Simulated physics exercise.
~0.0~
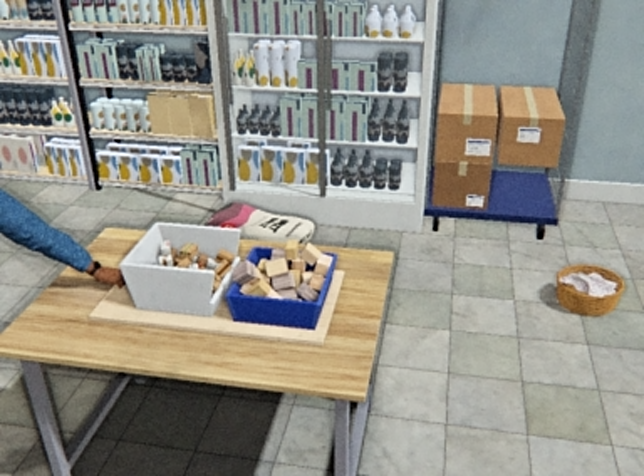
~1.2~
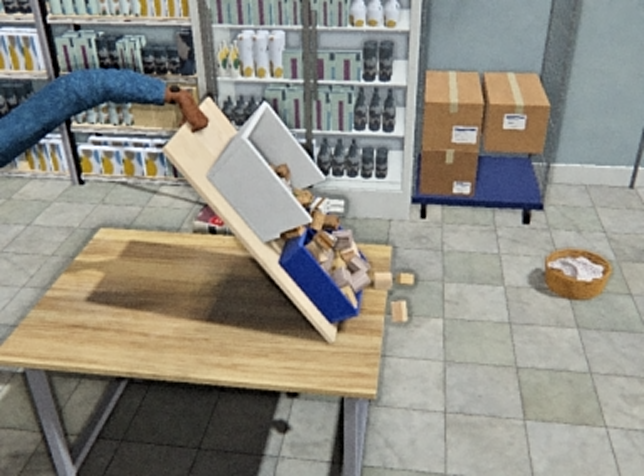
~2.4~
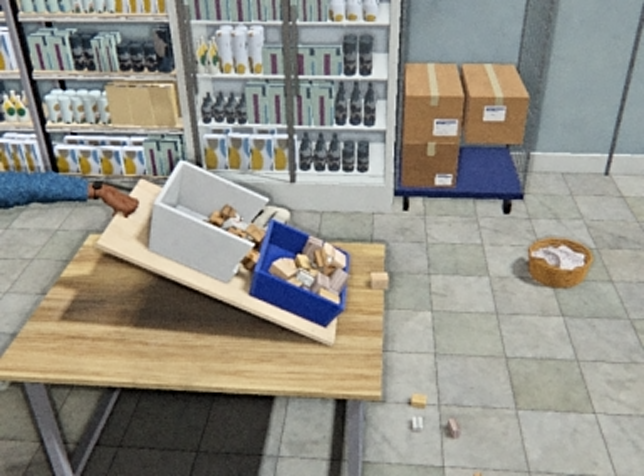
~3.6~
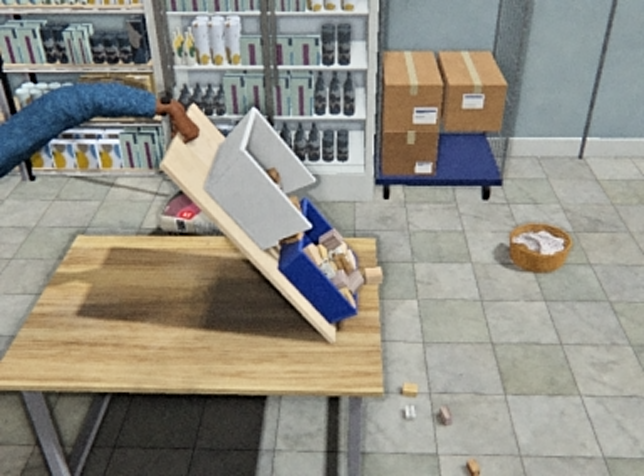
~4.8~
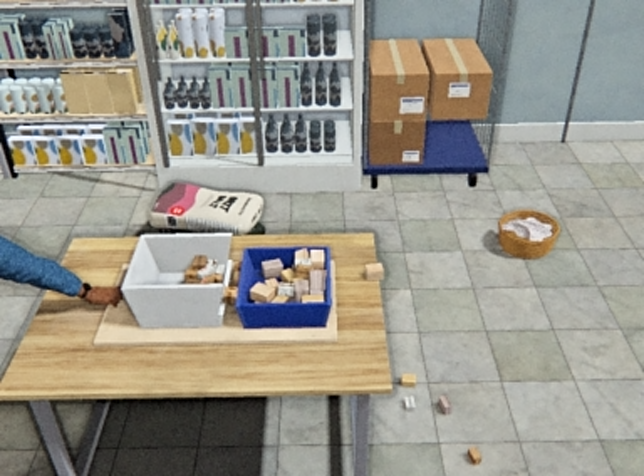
In a shop, someone tipped a board holding a white box and a blue box of small blocks steeply to the right, lowered it partway, raised it again and set it flat, leaving a few pieces scattered on the floor.
